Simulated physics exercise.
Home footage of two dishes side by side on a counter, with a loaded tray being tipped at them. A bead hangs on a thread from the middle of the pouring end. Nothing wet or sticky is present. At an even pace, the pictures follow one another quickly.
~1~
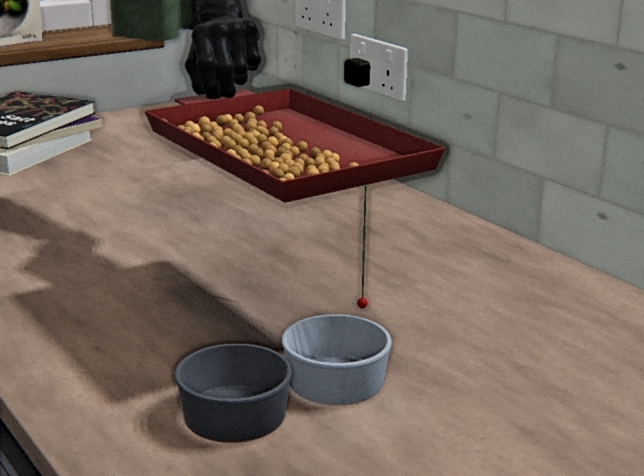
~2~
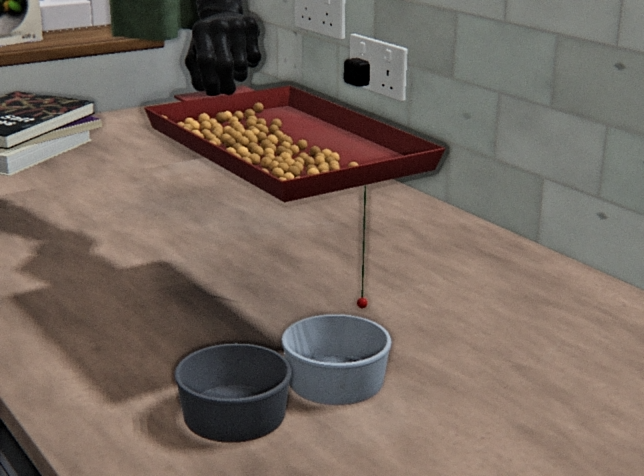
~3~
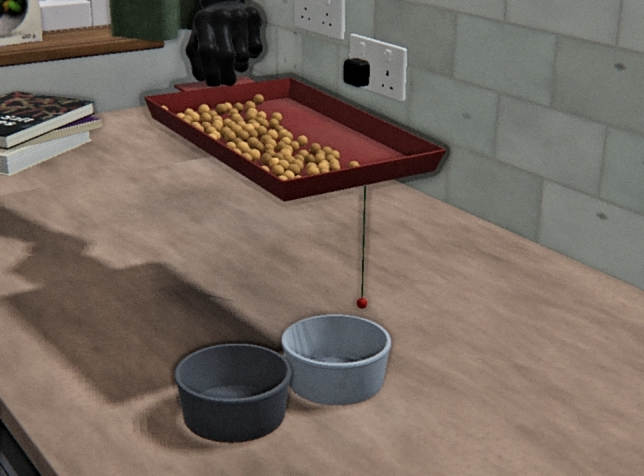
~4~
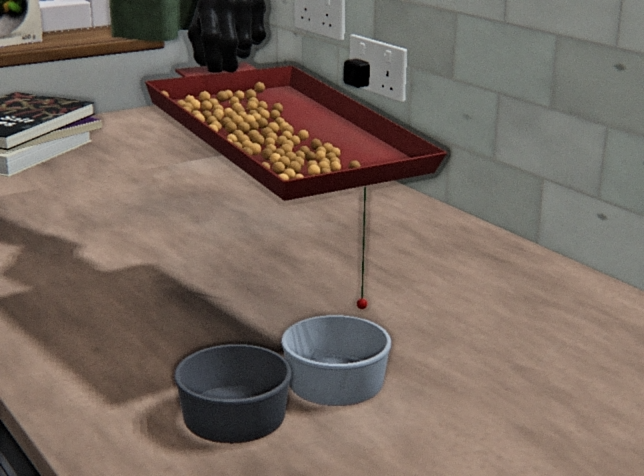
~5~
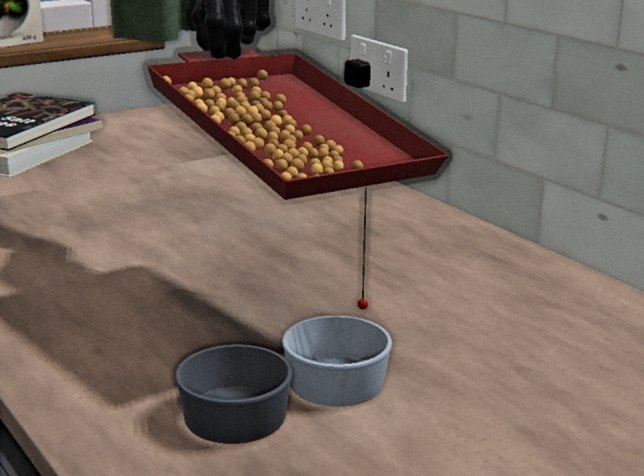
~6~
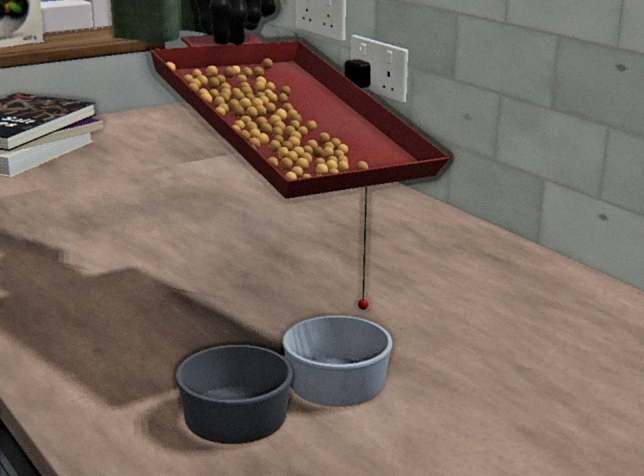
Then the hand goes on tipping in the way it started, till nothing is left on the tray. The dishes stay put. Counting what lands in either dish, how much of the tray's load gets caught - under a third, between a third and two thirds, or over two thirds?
Between them the dishes get under a third of it.
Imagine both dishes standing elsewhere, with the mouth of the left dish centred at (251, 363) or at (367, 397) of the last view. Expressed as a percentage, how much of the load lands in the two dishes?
In turn 0 and 0 in a hundred.
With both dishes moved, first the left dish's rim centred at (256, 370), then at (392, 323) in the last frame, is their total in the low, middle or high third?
The earlier try, under a third; the later try, the middle third.
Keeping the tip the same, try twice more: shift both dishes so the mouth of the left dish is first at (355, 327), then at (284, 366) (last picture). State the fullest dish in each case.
Try one: The dish on the right-hand side; try two: The dish on the right-hand side.
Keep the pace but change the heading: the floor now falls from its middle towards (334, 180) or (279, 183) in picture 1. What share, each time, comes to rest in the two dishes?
Respectively 50 % and 70 %.
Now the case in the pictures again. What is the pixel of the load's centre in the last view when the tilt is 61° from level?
Around (384, 163).
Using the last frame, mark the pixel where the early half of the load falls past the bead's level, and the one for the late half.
I'd say close to (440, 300) at first and close to (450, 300) later on.
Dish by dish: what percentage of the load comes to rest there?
The left dish ends with 0 per cent of the load and the right dish with 0 per cent.
Soon, tray tipped steeply; nearly all on the tray; a stray few outside both; a small part in the air.
A while on, tray tipped past a quarter turn; a stray few on the tray; most outside both; about a quarter in the air.
Towards the end, tray tipped past a quarter turn; a stray few in the right dish; nearly all outside both.
Finally, tray tipped past a quarter turn; none in the left dish; a stray few in the right dish; nearly all outside both.
